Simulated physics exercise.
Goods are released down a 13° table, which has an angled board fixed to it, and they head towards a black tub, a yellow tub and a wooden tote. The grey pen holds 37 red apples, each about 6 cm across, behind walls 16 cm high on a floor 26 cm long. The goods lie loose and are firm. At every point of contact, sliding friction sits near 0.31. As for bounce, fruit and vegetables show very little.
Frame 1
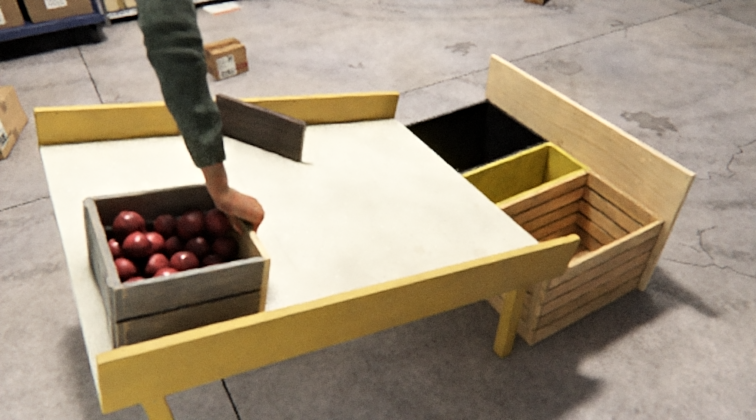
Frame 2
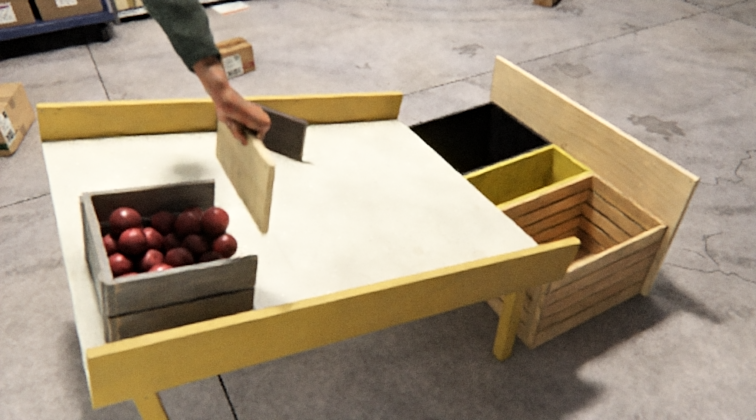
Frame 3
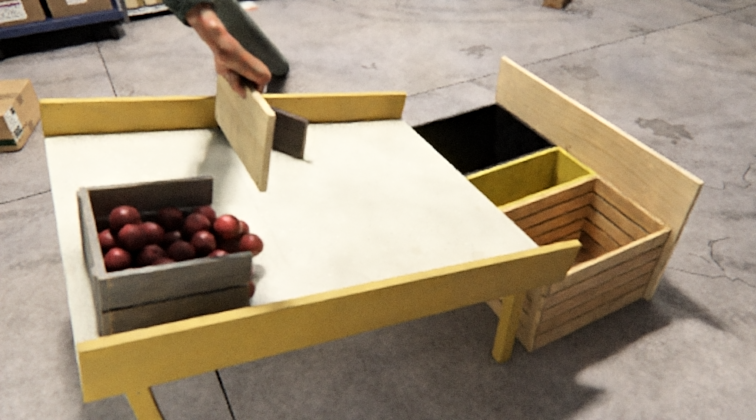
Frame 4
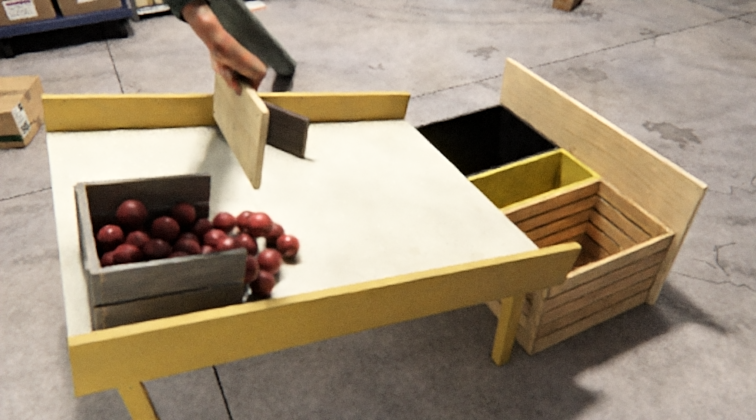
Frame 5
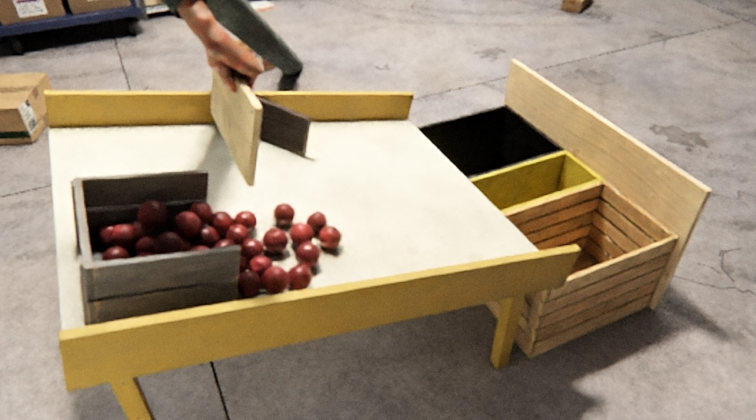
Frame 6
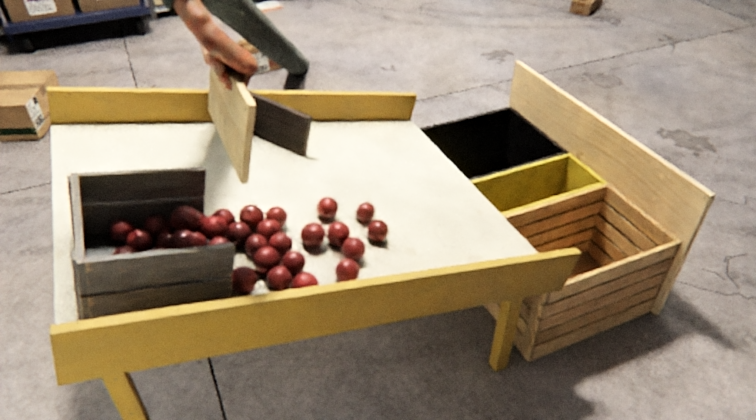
A hand lifted the wooden end panel off a grey pen of red apples on a sloping table and held it up while the apples rolled out and spread rightward across the pale surface.
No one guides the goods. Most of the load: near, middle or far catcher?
Near.
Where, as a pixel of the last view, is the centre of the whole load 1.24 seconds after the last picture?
The middle of the load sits near (584, 262).
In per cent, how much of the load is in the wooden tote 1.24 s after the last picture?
Estimated fraction: Some 70 percent.
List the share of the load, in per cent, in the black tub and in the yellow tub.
0 and 20 %.
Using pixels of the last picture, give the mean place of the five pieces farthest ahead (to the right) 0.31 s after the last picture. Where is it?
Centre approx. at (475, 218) px.
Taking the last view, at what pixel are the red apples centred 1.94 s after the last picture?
Look near pixel (585, 271).
Then, 0.31 s after the last picture, 6 still in the grey pen and 31 on the slope.
Then, 0.70 s after the last picture, 2 in the yellow tub, 5 in the wooden tote, 25 on the slope and 5 in the air.
Then, 1.24 s after the last picture, 7 in the yellow tub, 25 in the wooden tote and 5 in the air.
Outcome (1.94 s after the last picture), 8 in the yellow tub and 29 in the wooden tote.
